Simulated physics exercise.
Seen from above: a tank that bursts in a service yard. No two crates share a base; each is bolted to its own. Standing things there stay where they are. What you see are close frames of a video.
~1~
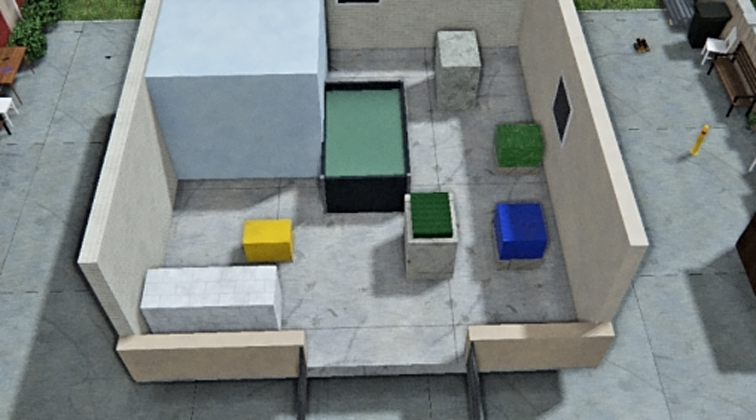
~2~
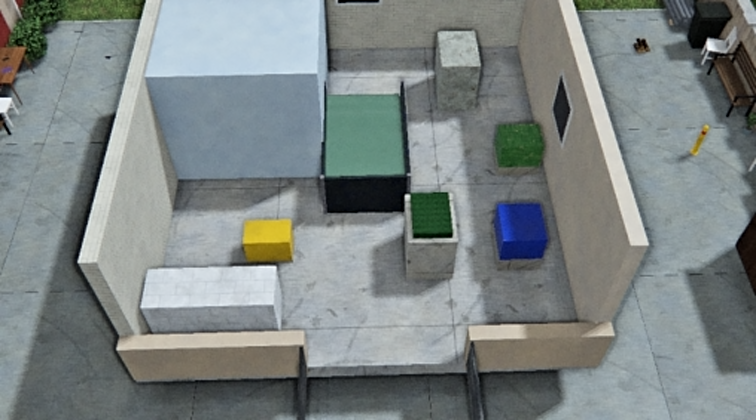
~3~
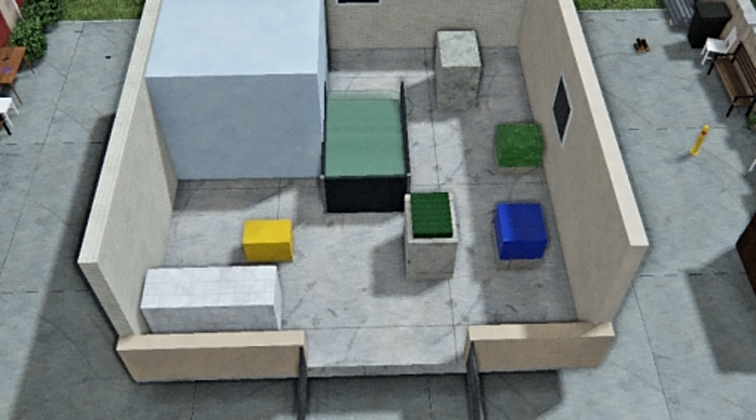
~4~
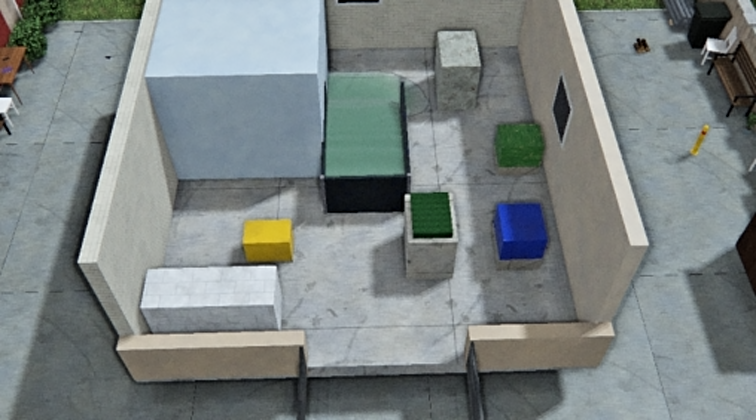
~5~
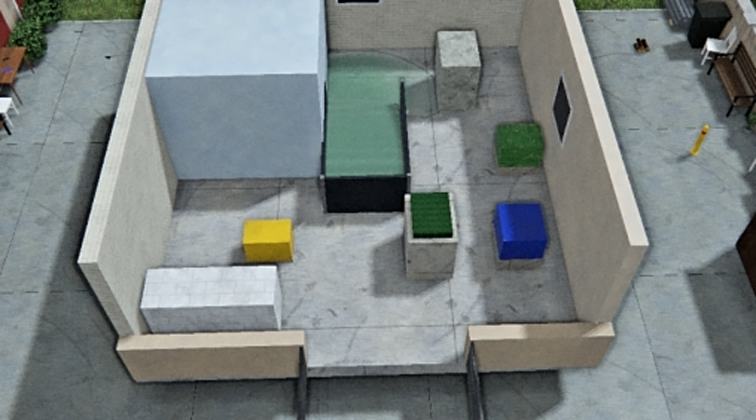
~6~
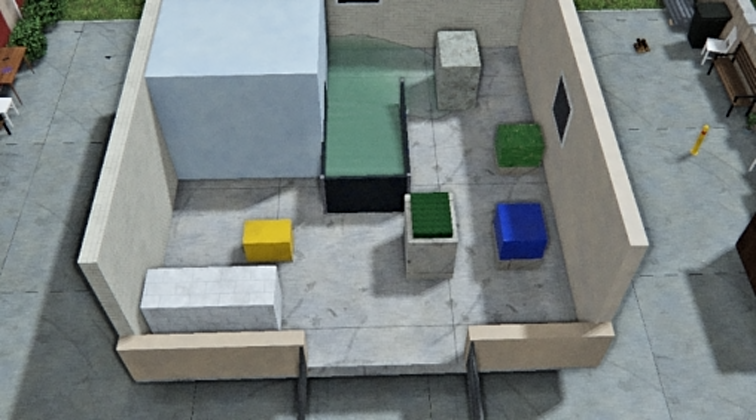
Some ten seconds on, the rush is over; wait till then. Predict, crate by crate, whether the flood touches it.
Result: The blue crate will avoid the water; the yellow crate will meet the water; the green crate will meet the water.
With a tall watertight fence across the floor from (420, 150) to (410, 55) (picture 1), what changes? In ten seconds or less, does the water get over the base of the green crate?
The way I see it, the green crate is never reached.
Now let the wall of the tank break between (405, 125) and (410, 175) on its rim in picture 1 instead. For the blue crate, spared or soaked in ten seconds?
In my view the blue gets reached.
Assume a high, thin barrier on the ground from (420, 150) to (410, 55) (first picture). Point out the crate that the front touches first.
That would be the green one.
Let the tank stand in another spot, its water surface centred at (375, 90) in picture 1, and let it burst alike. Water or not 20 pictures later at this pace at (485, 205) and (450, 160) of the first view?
The first is not reached, and then the second is wetted.
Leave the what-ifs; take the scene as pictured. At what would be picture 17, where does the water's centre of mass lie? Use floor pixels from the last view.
The spot I would choose is (391, 98).
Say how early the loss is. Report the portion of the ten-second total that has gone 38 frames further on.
Roughly 0 per cent.
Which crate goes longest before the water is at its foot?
Crate: The yellow crate.
A moment on, water covers 15 % of the floor; the blue crate not reached, the yellow crate not reached, the green crate not reached.
Next, water covers 25 % of the floor; the blue crate not reached, the yellow crate not reached, the green crate not reached.
Then, water covers 40 % of the floor; the blue crate water round its plinth, the yellow crate not reached, the green crate water round its plinth.
Later, water covers 70 % of the floor; the blue crate water round its plinth, the yellow crate water round its plinth, the green crate water round its plinth.
In the end, water covers 95 % of the floor; the blue crate stayed above the water, the yellow crate was topped, the green crate was topped.
